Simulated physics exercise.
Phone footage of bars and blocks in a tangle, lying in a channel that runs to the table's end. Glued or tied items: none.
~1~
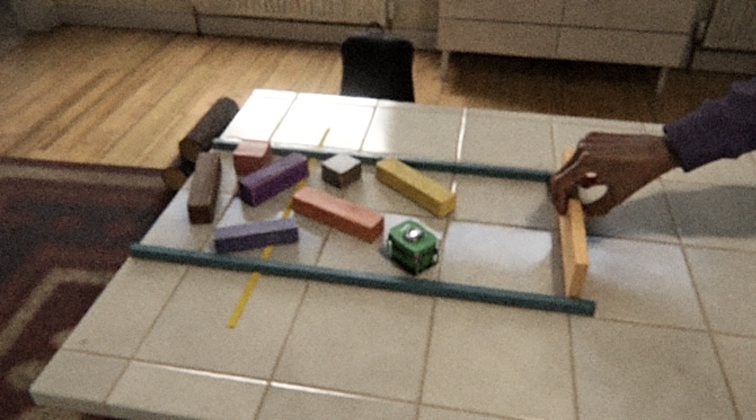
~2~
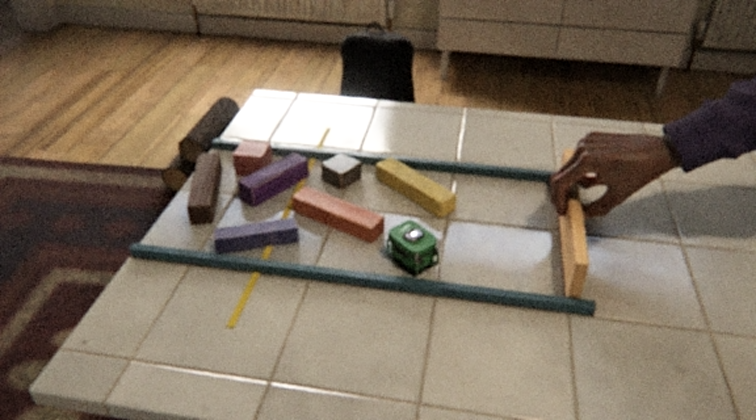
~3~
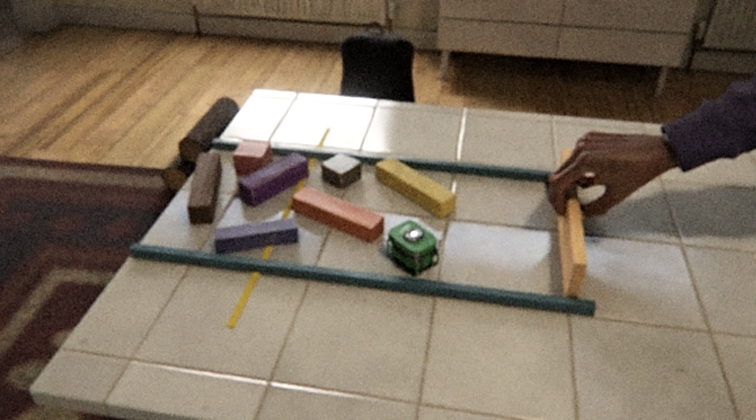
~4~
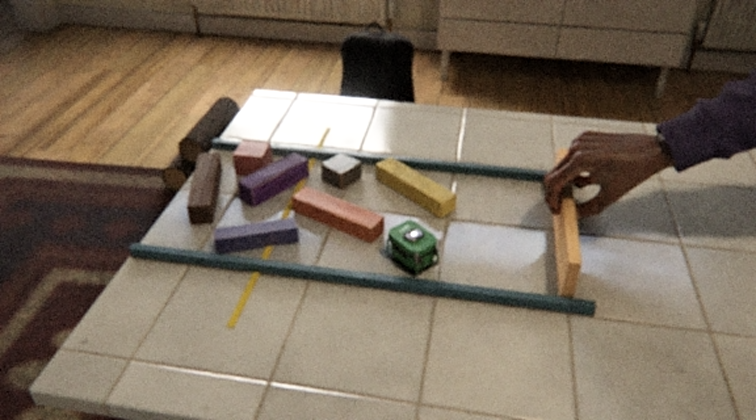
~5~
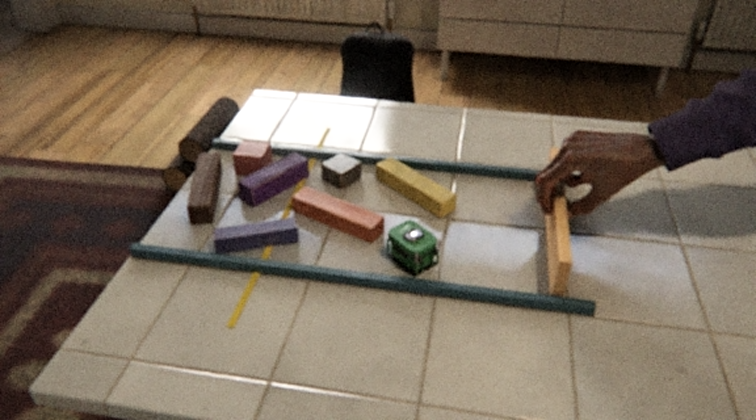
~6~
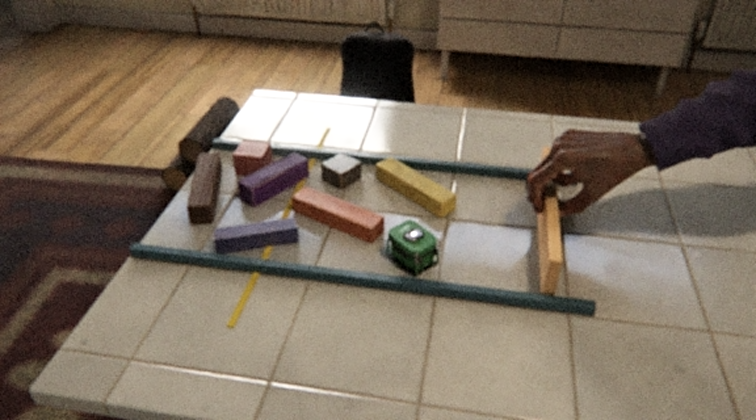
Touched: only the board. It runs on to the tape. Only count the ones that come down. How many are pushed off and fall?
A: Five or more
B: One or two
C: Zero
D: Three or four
C.
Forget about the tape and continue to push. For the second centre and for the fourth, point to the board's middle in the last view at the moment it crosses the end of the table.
Around (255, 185); afterwards around (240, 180).
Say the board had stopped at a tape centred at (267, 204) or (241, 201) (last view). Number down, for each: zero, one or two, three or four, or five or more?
First tape: Just one or two; second tape: Either three or four.
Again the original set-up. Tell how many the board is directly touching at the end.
3 in contact.
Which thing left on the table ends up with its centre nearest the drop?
That's the brown stick.
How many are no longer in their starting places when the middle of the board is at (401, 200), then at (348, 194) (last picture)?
Counting first: 4, next 5.
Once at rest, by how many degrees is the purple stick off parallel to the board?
Roughly 35° out of line.
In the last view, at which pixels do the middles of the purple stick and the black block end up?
Around (227, 166), then around (269, 167).
Soon after, none off yet; brown stick at rest near (206, 187); red block at rest near (253, 158); purple stick at rest near (275, 179).
In the end, the number that fall off is zero.
